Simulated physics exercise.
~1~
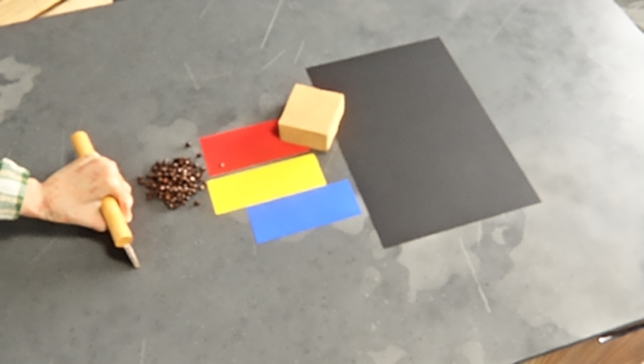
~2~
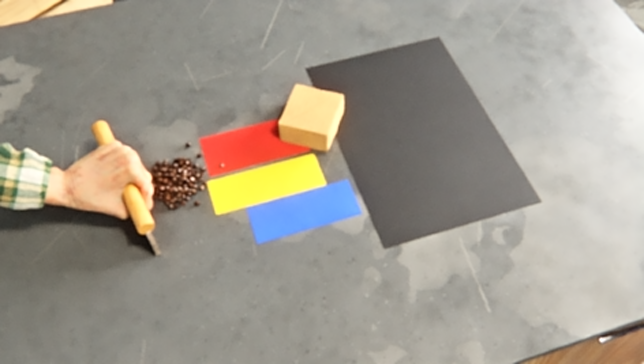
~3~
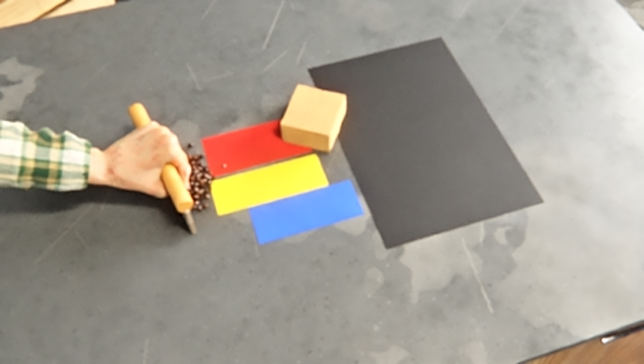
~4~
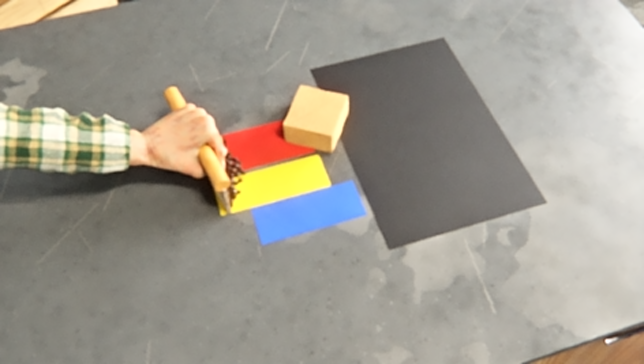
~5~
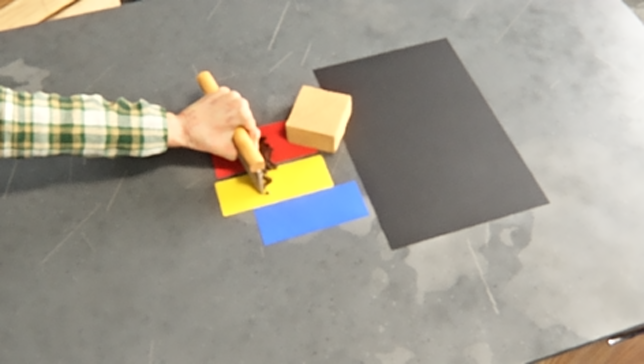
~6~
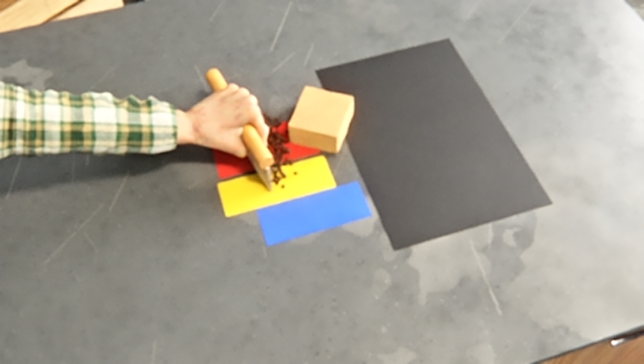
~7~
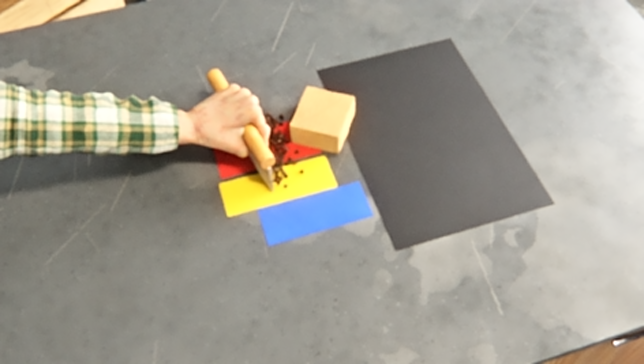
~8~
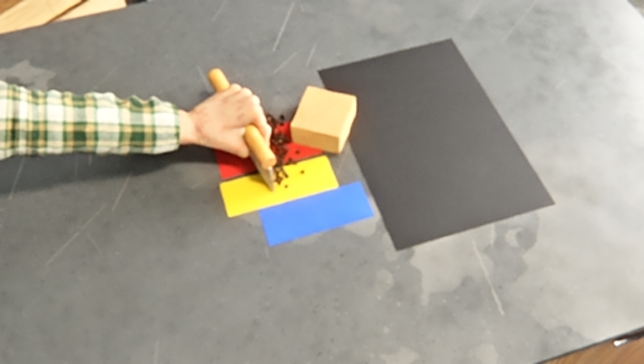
A hand sweeping coffee beans rightward with a wooden-handled scraper, stopping with them mostly on the red mat beside a fixed block.
